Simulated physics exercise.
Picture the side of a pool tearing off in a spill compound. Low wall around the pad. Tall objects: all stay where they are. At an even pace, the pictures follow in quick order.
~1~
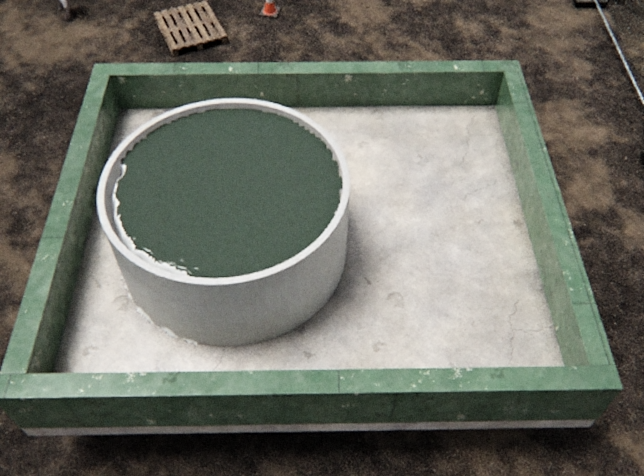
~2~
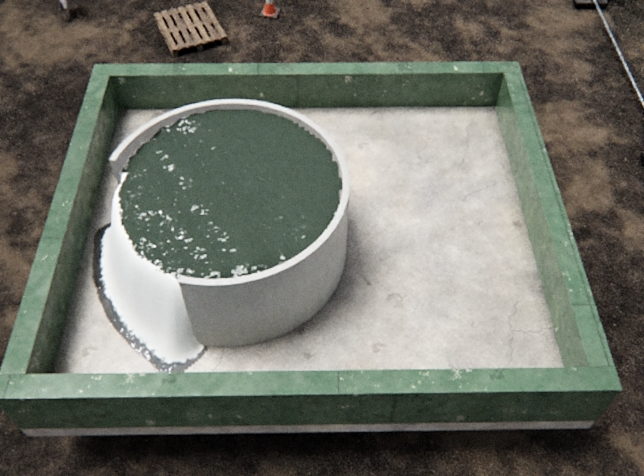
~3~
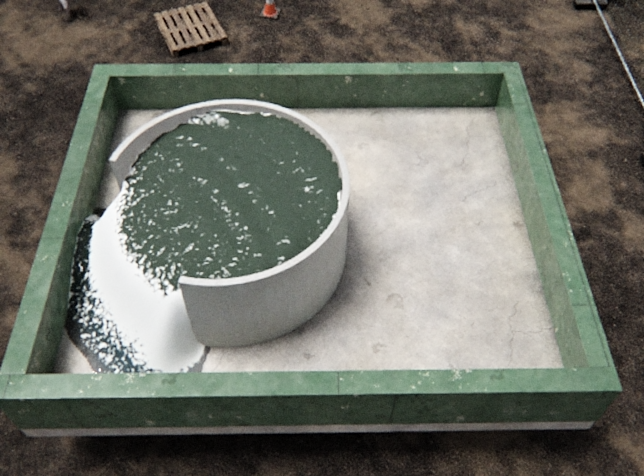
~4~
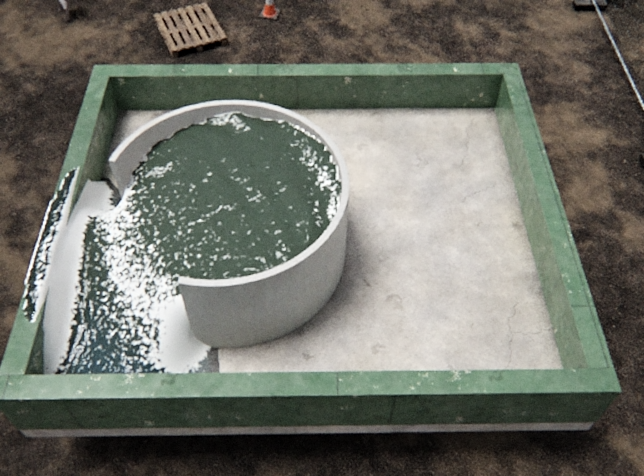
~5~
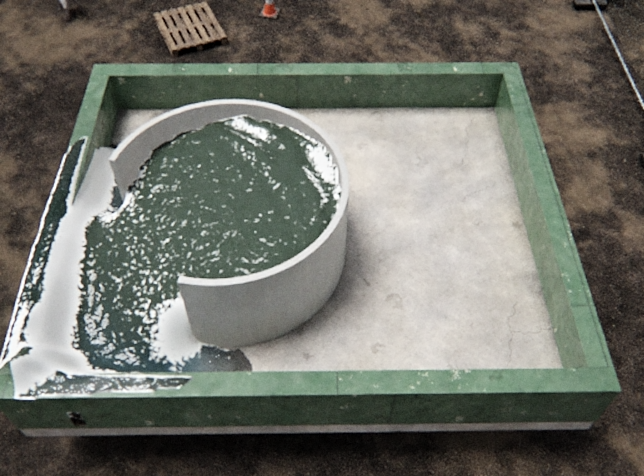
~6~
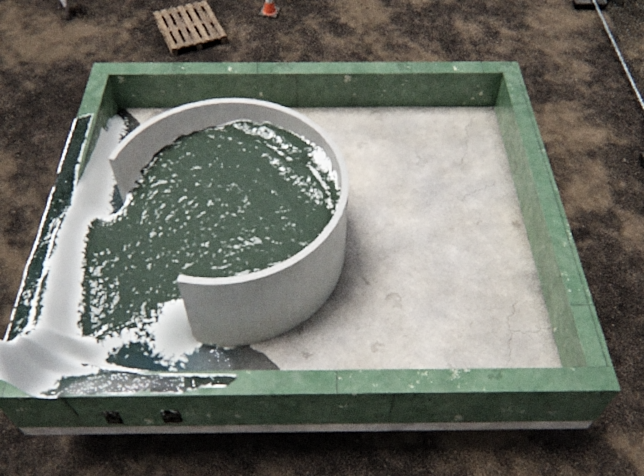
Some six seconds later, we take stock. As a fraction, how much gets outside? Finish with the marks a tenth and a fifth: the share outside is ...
The share outside is between a tenth and a fifth.
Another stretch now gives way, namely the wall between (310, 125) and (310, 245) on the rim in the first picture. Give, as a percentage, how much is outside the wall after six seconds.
Estimate: Some 4 in a hundred.
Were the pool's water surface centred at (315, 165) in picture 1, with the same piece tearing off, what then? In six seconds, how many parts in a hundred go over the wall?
Around 6 %.
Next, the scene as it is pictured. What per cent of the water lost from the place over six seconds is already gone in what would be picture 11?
Result, approximate: 55 per cent.
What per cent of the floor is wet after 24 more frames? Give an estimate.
Roughly 100 percent, I'd say.
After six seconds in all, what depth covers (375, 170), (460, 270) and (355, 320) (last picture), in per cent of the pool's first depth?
I'd put them at close to 14 per cent, then 14 per cent, then 16 per cent.
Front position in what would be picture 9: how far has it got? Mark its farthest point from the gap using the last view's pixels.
Estimated pixel: (446, 394).
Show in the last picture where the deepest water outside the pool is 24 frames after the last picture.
Deepest point: About (459, 114).
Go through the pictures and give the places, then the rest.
In the first frame, the round pool at (226, 186) is whole and still.
In the second frame, water pours out at (131, 278) and has run to (180, 365).
In the third frame, the front is at (95, 214), out from the gap at (130, 277).
In the fourth frame, water pours out at (131, 282) and has run to a hidden place.
In the fifth frame, water pours out at (131, 282) and has run to (110, 150).
In the sixth frame, the front is at (119, 112), out from the gap at (131, 281).
A moment on, water covers 25 % of the floor; the low wall has let 4 % over.
Next, water covers 35 % of the floor; the low wall has let 8 % over.
Then, water covers 65 % of the floor; the low wall has let 13 % over.
Later, water covers 75 % of the floor; the low wall has let 14 % over.
In the end, water covers 75 % of the floor; the low wall has let 14 % over.
